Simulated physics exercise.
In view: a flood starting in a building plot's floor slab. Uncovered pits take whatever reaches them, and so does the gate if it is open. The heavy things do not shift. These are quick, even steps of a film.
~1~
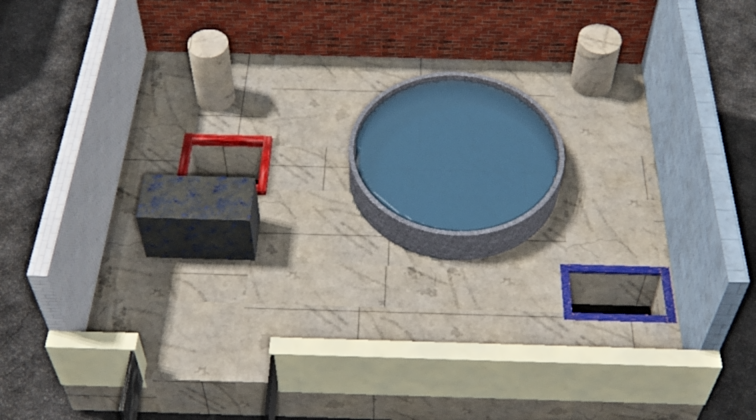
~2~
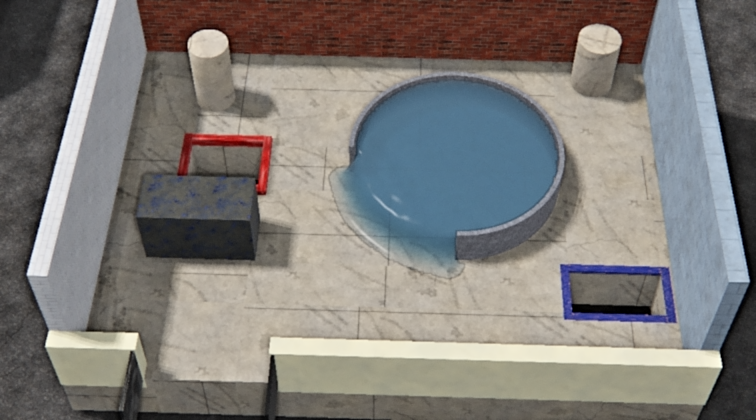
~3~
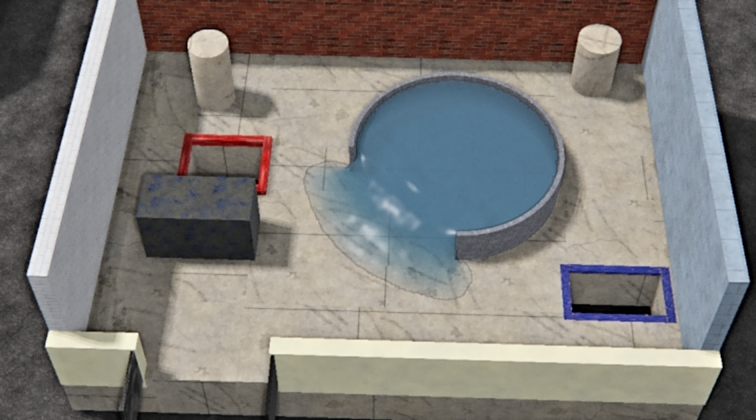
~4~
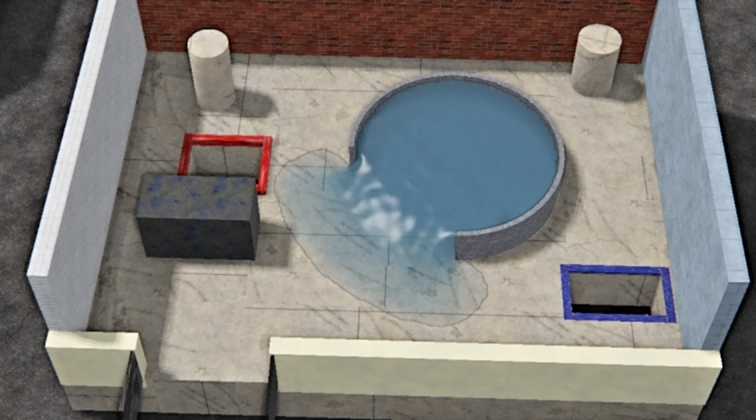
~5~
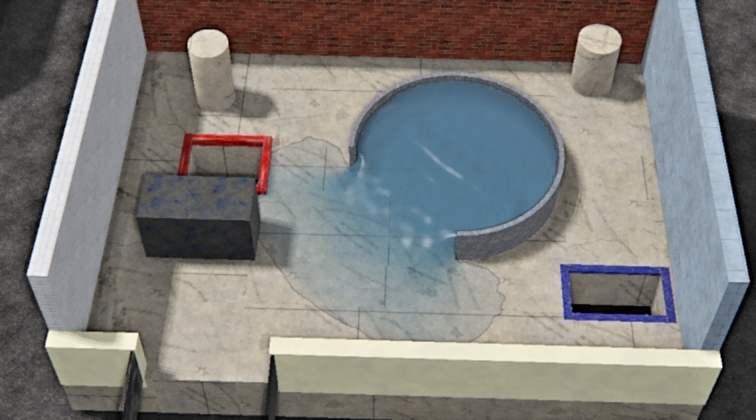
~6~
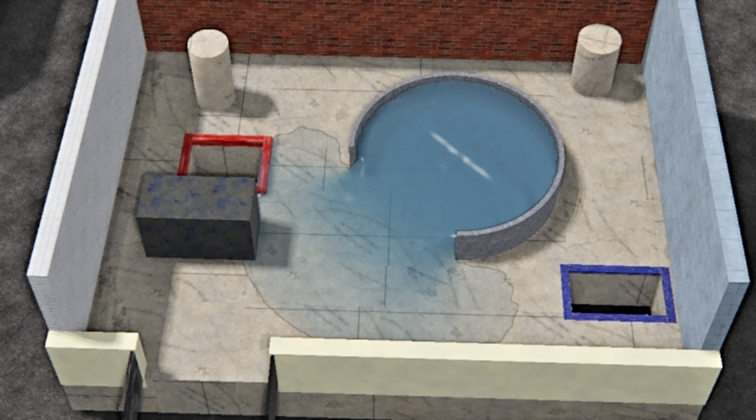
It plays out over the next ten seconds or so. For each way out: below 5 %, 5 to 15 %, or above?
One by one: The gate takes over 15 %; the blue pit takes from 5 to 15 %; the red pit takes under 5 %.
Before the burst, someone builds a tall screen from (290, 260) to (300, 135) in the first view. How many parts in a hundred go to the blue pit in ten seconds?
Roughly, in per cent: Blue 15.
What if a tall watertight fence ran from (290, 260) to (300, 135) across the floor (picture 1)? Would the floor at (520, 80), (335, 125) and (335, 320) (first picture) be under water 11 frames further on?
One after the other: Free of water, awash, flooded.
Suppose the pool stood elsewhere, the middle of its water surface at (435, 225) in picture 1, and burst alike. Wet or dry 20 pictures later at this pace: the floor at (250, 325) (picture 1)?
Verdict: Covered.
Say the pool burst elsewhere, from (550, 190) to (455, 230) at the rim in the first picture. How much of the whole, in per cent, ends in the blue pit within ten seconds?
In per cent: Blue 50.
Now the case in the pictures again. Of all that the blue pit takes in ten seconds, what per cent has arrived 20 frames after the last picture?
Close to 5 %.
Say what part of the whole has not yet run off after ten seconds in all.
Some 60 per cent.
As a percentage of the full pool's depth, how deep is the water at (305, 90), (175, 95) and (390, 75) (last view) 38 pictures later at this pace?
In turn 2, 10 and 2 in a hundred.
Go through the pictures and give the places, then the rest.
The first picture shows the round pool at (456, 153) is whole and still.
In the second picture, the front is at (459, 268), out from the gap at (381, 223).
In the third picture, the front is at (459, 289), out from the gap at (381, 224).
In the fourth picture, water pours out at (381, 225) and has run to (460, 315).
In the fifth picture, the front is at (271, 159), out from the gap at (381, 225).
In the sixth picture, water pours out at (381, 225) and has run to a hidden place.
A moment on, water covers 30 % of the floor; the gate 0 %, the blue pit 0 %, the red pit 0 %.
Next, water covers 40 % of the floor; the gate 3 %, the blue pit 0 %, the red pit 0 %.
Then, water covers 55 % of the floor; the gate 12 %, the blue pit 0 %, the red pit 1 %.
Later, water covers 70 % of the floor; the gate 21 %, the blue pit 3 %, the red pit 1 %.
In the end, water covers 90 % of the floor; the gate 30 %, the blue pit 8 %, the red pit 1 %.
